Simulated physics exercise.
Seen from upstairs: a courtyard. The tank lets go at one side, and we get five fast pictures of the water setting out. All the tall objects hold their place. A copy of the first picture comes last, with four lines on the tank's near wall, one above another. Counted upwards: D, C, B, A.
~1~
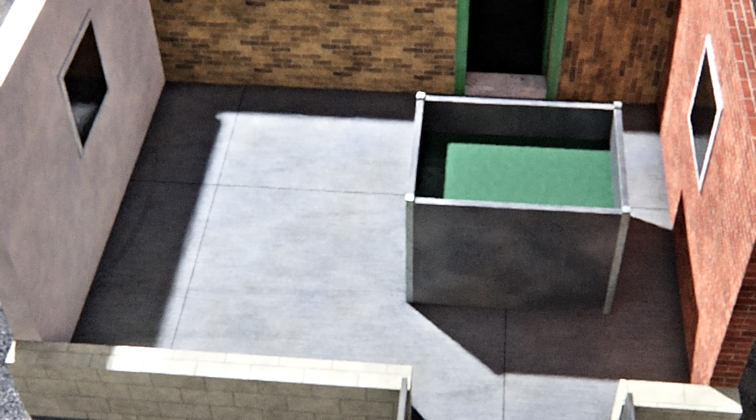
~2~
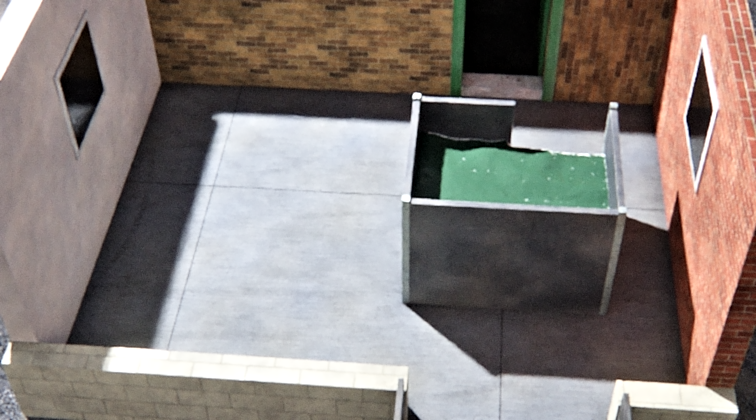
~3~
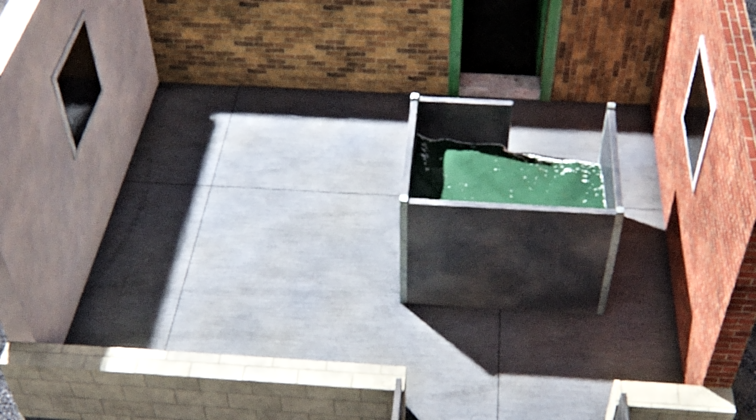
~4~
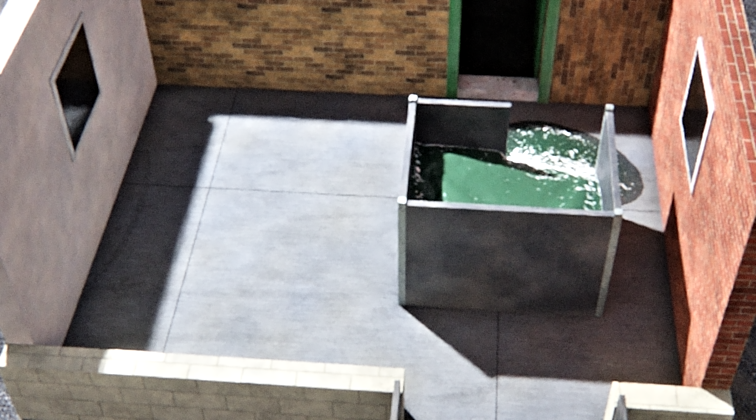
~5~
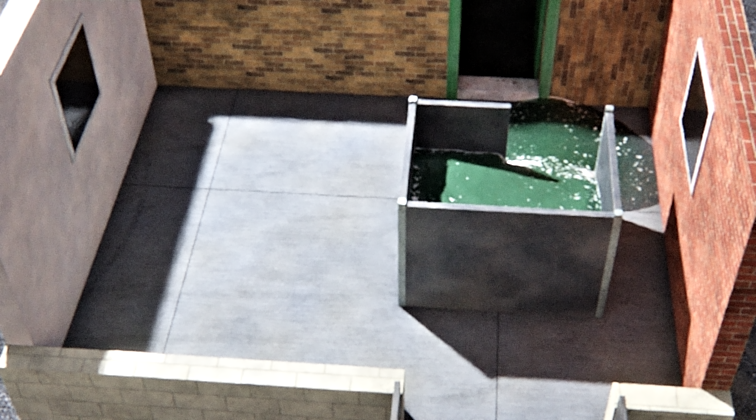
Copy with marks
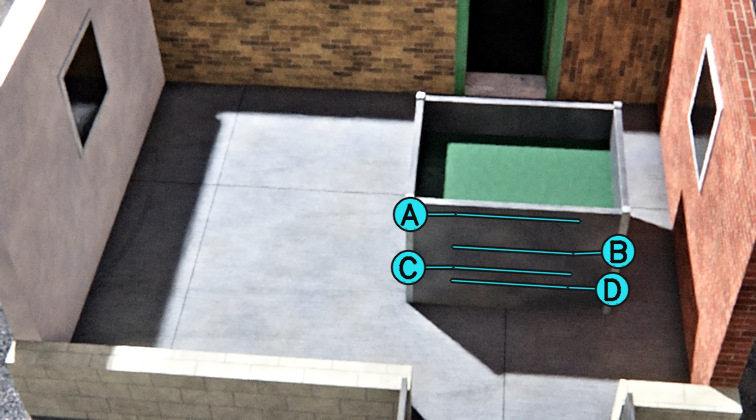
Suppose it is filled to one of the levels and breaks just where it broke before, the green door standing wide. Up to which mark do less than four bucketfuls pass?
Choose D.
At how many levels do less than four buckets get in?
One of them.
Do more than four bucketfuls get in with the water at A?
Yes, it does.
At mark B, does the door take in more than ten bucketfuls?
Yes, clearly.
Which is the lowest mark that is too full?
The answer is C.
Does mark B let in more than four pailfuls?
Yes.
On the marked copy, A at (516, 217); B at (513, 250); C at (511, 270); D at (510, 284); from the bottom up D, C, B, A.
With A, dozens of bucketfuls pour in.
With B, dozens of bucketfuls pour in.
With C, about 8 bucketfuls get in.
With D, a bucket or two gets in.
